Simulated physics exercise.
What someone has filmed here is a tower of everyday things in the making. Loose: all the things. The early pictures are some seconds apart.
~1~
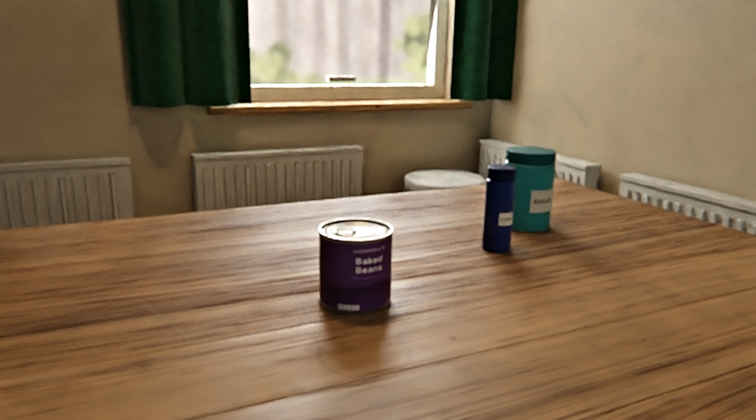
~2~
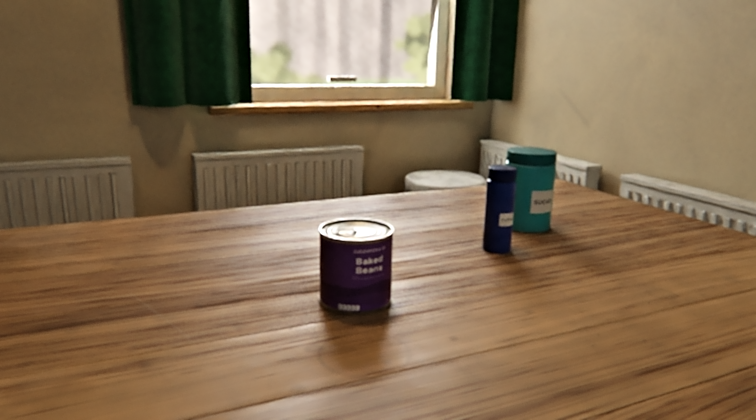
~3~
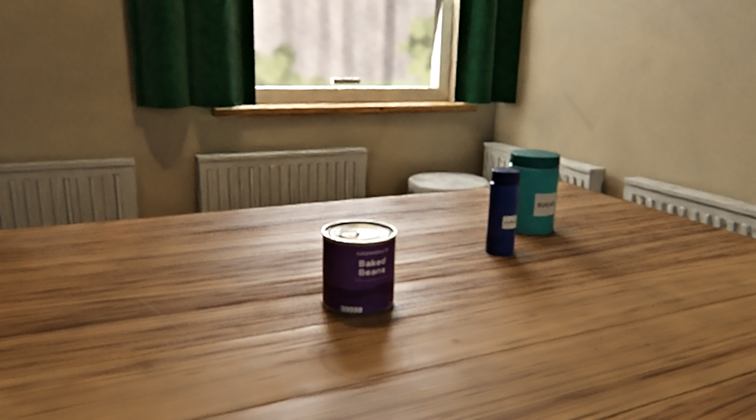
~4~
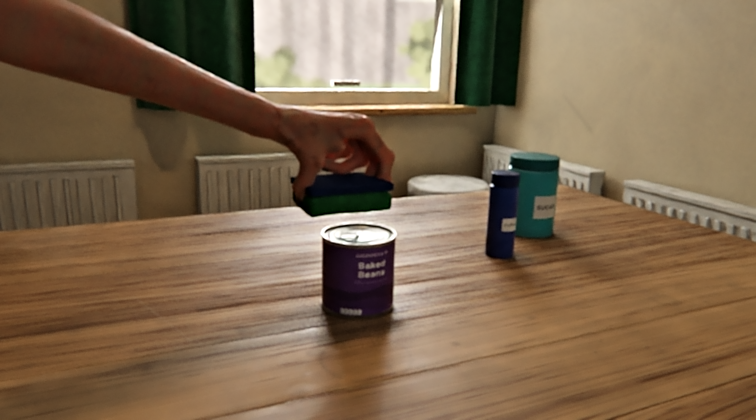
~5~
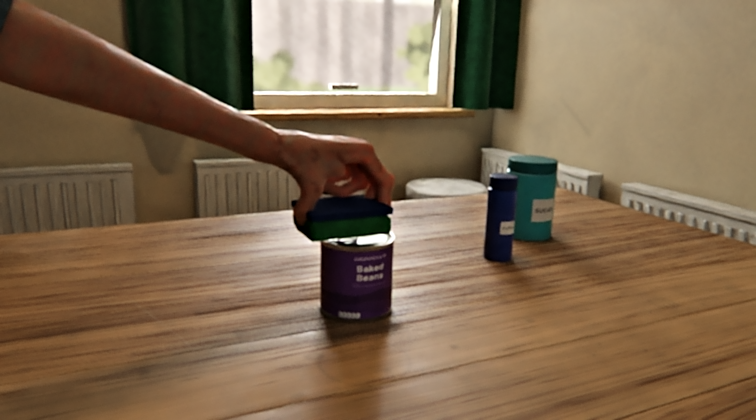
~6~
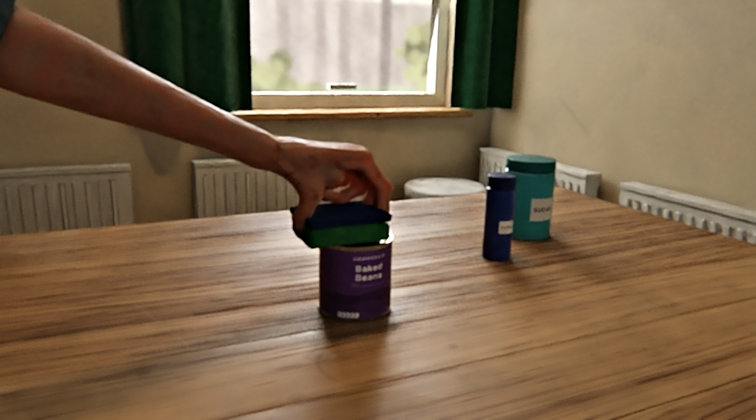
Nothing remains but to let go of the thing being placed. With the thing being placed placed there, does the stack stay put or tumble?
It stays put.
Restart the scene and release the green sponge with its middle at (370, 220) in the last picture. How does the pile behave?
The pile then stays upright.
Then, 0.50 s past the last view, nothing moves.
Then, 1.30 s past the last view, green sponge resting near (340, 224).
Finally, all 4 still in place. Final places as the last picture's camera would see them, green sponge near (340, 225). The pile stays up.
